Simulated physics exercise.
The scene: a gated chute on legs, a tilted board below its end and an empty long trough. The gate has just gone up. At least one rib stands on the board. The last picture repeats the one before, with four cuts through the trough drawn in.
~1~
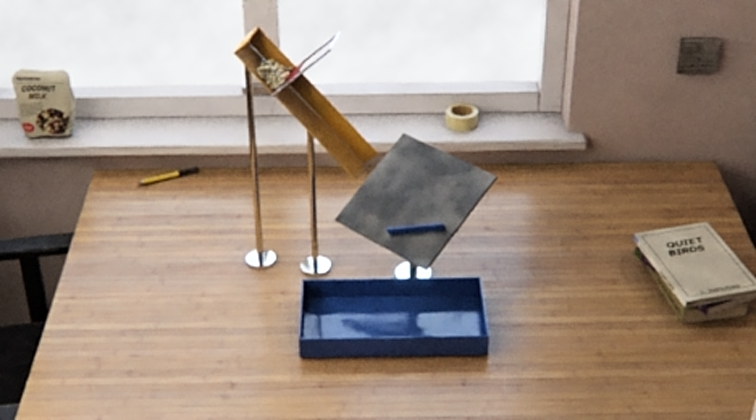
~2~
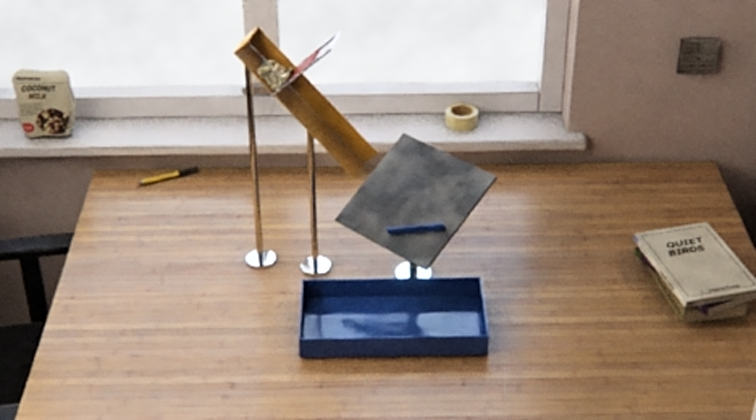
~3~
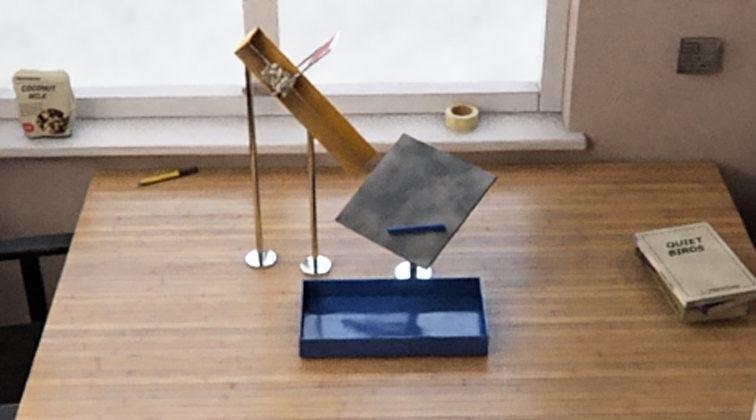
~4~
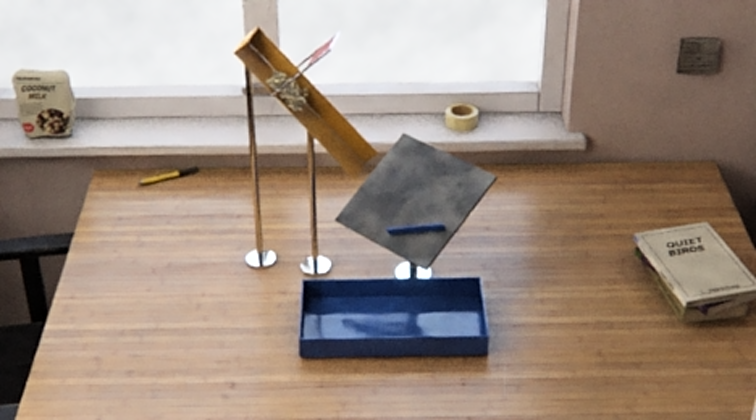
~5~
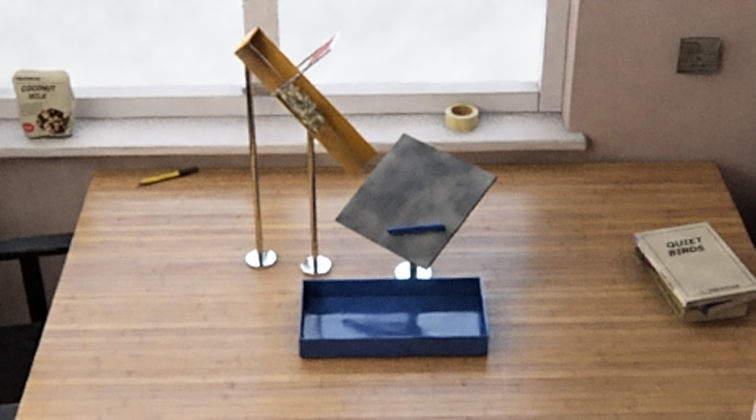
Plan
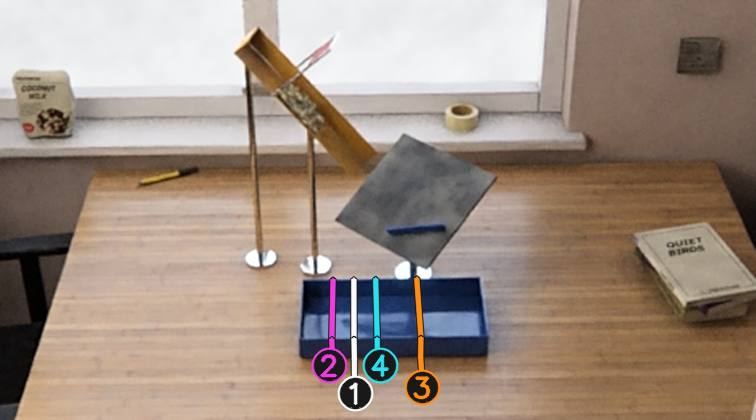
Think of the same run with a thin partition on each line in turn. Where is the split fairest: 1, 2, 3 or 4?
It is 1.
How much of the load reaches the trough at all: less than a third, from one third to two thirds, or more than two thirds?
From one third to two thirds.
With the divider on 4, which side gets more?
The left side.
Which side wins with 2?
Right.
On the marked copy, line 1 crosses the front rim at (353, 338); line 2 crosses the front rim at (331, 338); line 3 crosses the front rim at (420, 337); line 4 crosses the front rim at (377, 338).
For line 1, of what is caught, about half on the left of the divider, about half on the right.
For line 2, of what is caught, a small part on the left of the divider, nearly all on the right.
For line 3, of what is caught, nearly all on the left of the divider, a small part on the right.
For line 4, of what is caught, most on the left of the divider, a small part on the right.
